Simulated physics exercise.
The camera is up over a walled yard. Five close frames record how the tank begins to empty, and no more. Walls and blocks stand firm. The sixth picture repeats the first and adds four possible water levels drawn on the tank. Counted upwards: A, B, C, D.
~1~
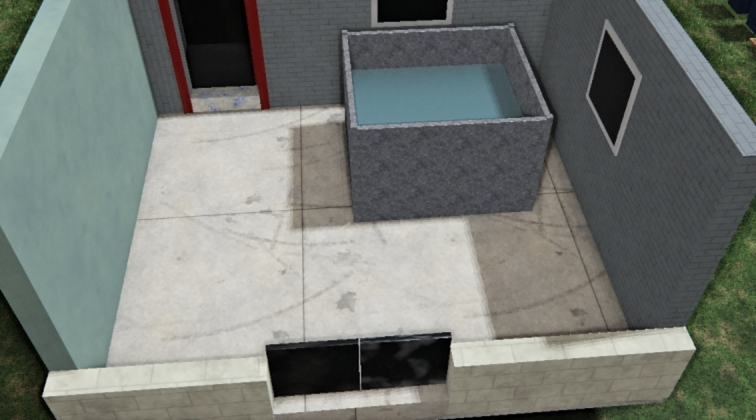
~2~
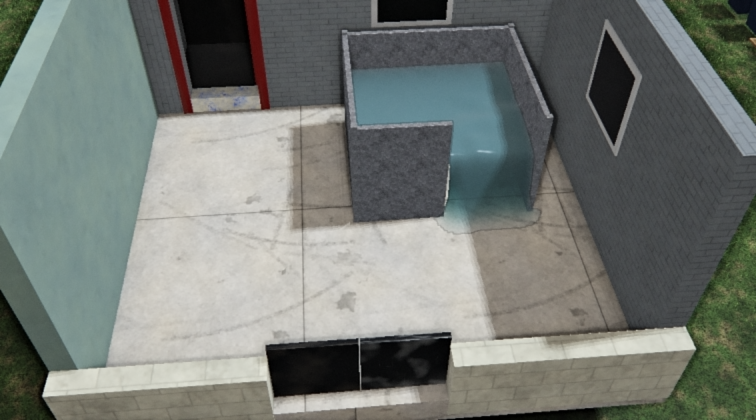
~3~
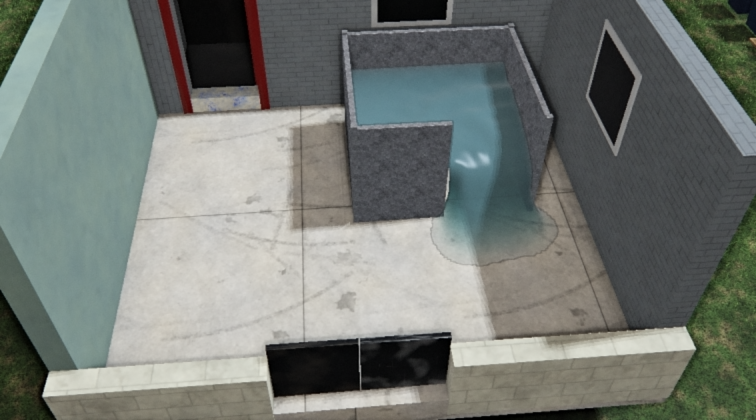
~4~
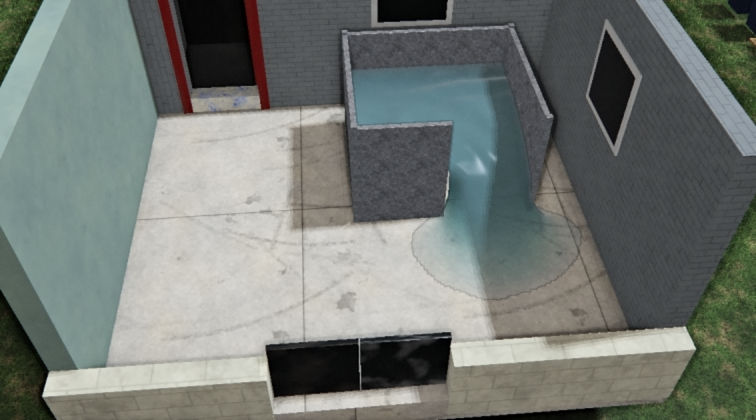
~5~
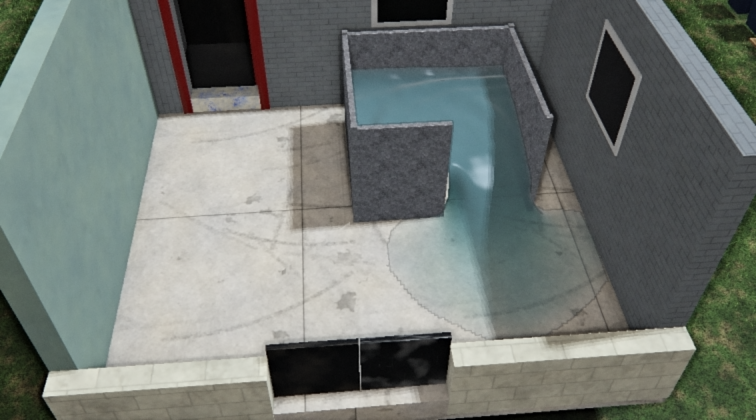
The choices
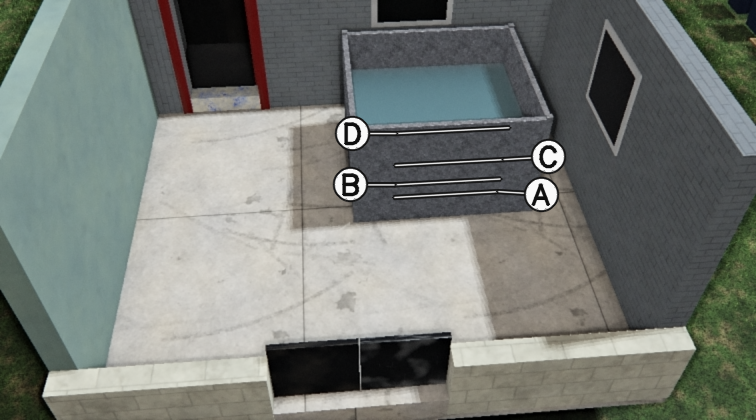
Water pouring through a gap in a grey stone tank and fanning out across the pale floor of a walled yard.
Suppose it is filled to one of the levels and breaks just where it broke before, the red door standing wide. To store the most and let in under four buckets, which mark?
Take C.
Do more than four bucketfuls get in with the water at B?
No, that is safe.
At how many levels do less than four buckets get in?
Three of them.
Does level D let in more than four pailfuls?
Yes, that goes wrong.
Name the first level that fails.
The answer is D.
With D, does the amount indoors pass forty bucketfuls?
No.
On the marked copy, A at (446, 194); B at (447, 181); C at (449, 162); D at (452, 130); from the bottom up A, B, C, D.
With A, nothing gets over.
With B, nothing gets over.
With C, a splash gets over, under a bucket.
With D, about 12 bucketfuls get in.
